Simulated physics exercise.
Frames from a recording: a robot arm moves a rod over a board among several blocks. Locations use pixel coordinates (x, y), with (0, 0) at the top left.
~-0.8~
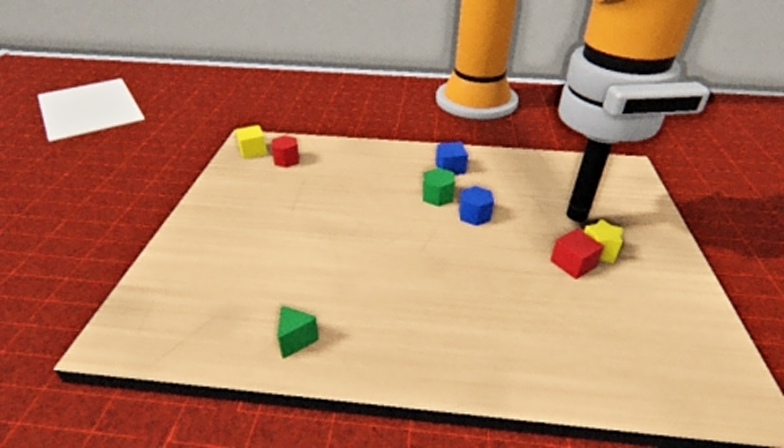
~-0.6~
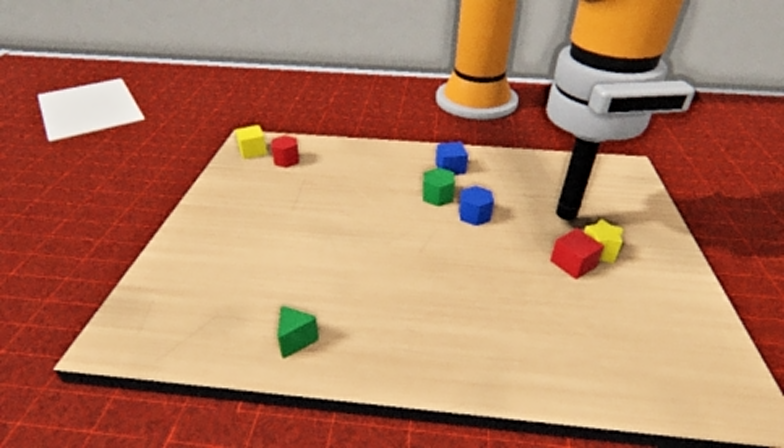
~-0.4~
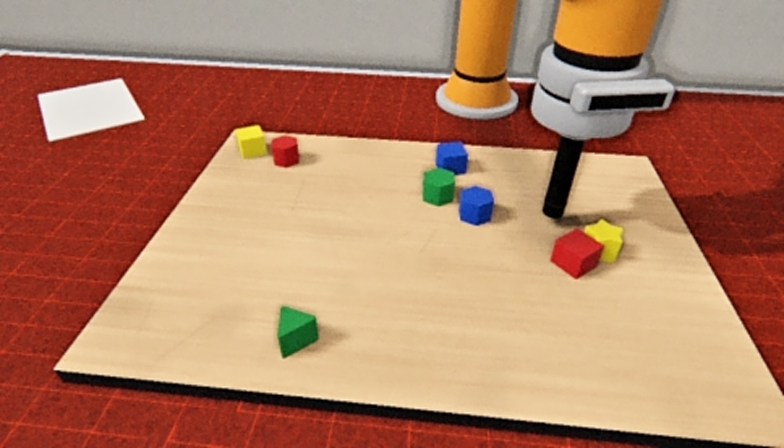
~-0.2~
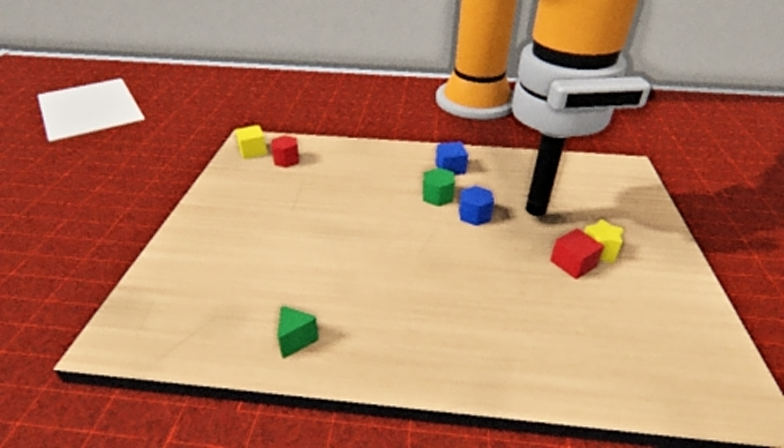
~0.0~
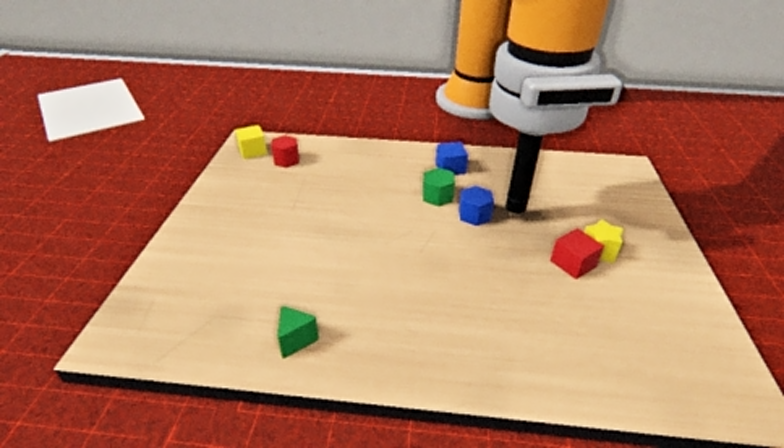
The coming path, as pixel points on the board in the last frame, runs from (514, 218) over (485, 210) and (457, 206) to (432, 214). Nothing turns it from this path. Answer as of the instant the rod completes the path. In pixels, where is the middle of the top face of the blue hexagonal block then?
At pixel (418, 207).
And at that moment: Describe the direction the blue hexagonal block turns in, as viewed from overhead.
Looking down, my answer is that the blue hexagonal block rotates anticlockwise.
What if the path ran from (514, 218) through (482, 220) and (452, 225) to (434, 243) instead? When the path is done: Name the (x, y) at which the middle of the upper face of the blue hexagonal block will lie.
Its top face will be centred at roughly (436, 192).
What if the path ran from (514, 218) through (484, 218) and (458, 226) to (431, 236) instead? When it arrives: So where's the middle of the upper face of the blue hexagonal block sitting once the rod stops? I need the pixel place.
Answer: (434, 195).
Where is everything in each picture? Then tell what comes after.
In the first picture, tip of the rod at (577, 217), middles of tops, green hexagonal block at (439, 177), blue square block at (452, 149), blue hexagonal block at (478, 195).
In the second picture, rod at (566, 215), nothing pushed.
In the third picture, rod at (553, 213), nothing pushed.
In the fourth picture, rod at (536, 211), nothing pushed.
In the fifth picture, rod at (516, 208), green hexagonal block at (439, 177), blue square block at (452, 149), blue hexagonal block at (478, 195).
The first path, step by step. One third of the way, rod at (485, 200); blue hexagonal block at (464, 195), turned 25° anticlockwise.
Two thirds of the way, rod at (458, 197); green hexagonal block at (436, 176); blue hexagonal block at (441, 197), turned 65° anticlockwise.
At the end, rod at (433, 204); green hexagonal block at (431, 175), turned 15° clockwise; blue square block unmoved; blue hexagonal block at (418, 207), turned 75° anticlockwise.
